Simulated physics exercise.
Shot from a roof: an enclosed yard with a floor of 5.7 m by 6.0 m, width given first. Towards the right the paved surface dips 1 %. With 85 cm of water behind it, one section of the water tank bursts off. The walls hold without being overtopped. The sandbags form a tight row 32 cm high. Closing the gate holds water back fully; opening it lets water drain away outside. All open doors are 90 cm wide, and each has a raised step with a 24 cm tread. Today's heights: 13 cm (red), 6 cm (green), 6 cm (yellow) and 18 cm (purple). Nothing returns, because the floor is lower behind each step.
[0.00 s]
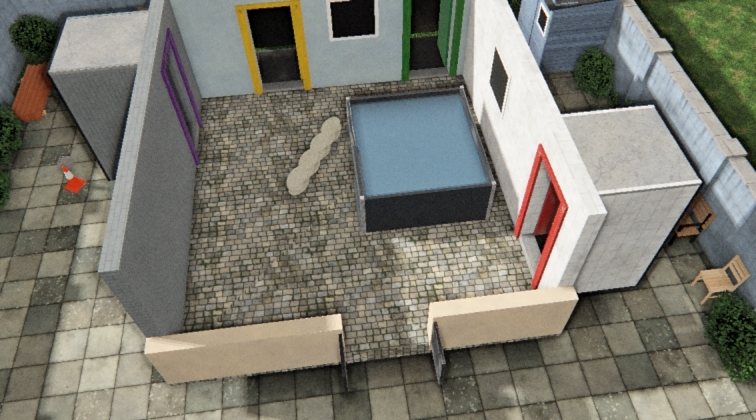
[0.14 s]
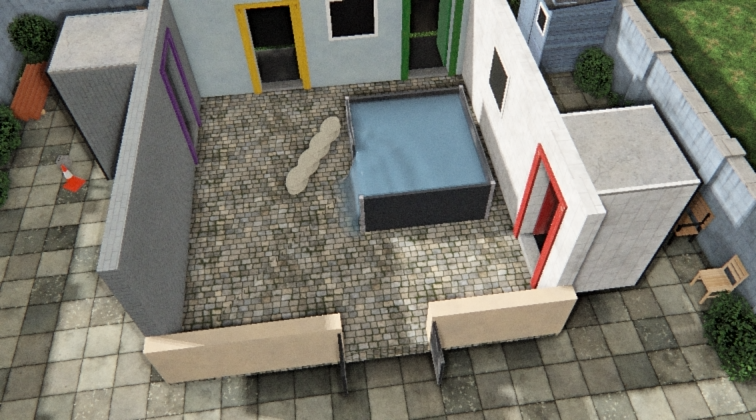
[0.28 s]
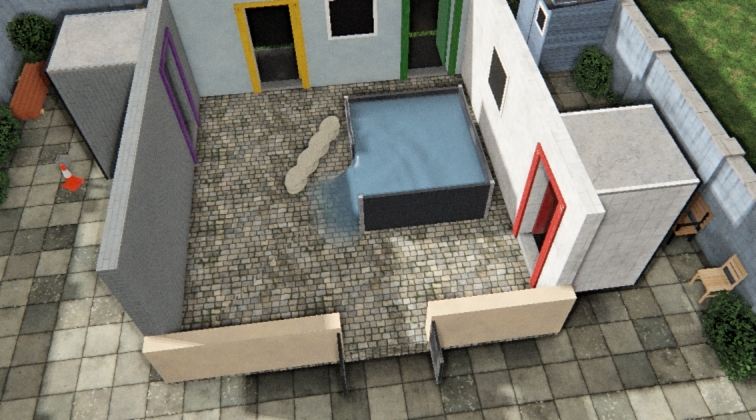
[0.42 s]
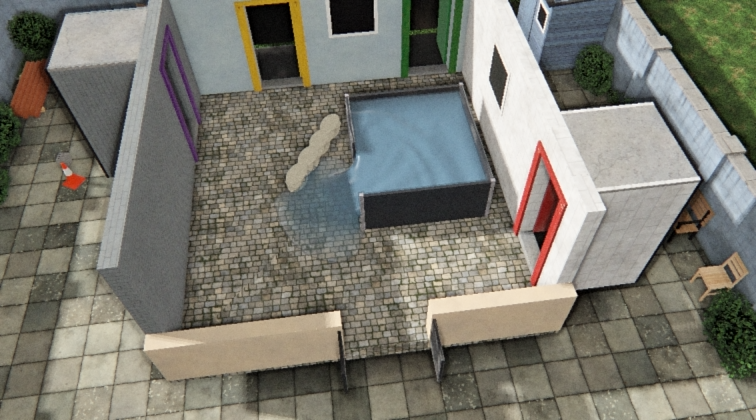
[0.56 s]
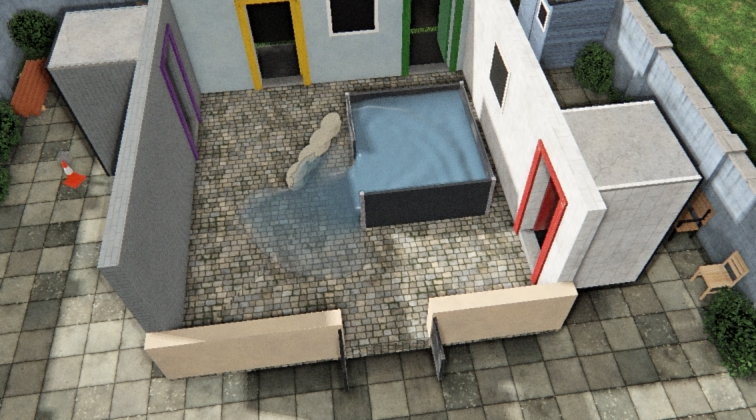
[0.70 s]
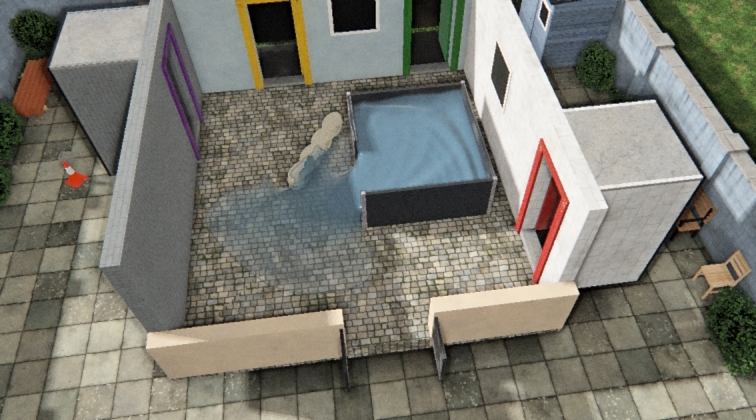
We see an enclosed cobbled yard from above, a dark-sided water tank standing inside it; water pours from the tank's left side and spreads leftward across the paving in a widening sheet, while ripples cross the tank's surface.
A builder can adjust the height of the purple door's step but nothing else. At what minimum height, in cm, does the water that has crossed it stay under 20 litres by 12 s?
From about 6 cm.
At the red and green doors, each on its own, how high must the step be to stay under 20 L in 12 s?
Close to 19 cm (red) and close to 18 cm (green).
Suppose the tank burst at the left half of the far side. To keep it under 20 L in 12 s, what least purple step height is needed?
Close to 20 cm at the least.
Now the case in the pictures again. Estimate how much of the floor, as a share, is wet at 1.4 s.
Approximately 35 % of the floor.
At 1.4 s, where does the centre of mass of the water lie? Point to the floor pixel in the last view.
I'd put it close to (370, 186).
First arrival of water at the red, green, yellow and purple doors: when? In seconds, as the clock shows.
Red 4.0 s, green 3.8 s, yellow 2.8 s, purple 1.6 s.
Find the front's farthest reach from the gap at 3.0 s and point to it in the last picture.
The farthest wet point sits near (203, 95) in the last view.
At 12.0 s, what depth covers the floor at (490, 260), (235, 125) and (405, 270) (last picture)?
Roughly 14, 9 and 10 centimetres.
After 1.4 s water covers 35 % of the floor, deepest (48 cm) near (354, 205); it has not reached the purple door.
After 3.0 s water covers 50 % of the floor, deepest (44 cm) near (190, 264); 10 cm at the purple door, 0 litres in over its 18 cm step.
After 12.0 s water covers 95 % of the floor, deepest (19 cm) near (469, 98); 7 cm at the purple door, 0 litres in over its 18 cm step.
At the purple door as built, the water arrived by 1.6 s and peaked near 11 cm at 2.6 s.
Run again over the same 12 s with other heights there, 30 litres in over 5 cm, 14 litres over 6.5 cm. The limit of 20 litres is kept from about 6 cm up.
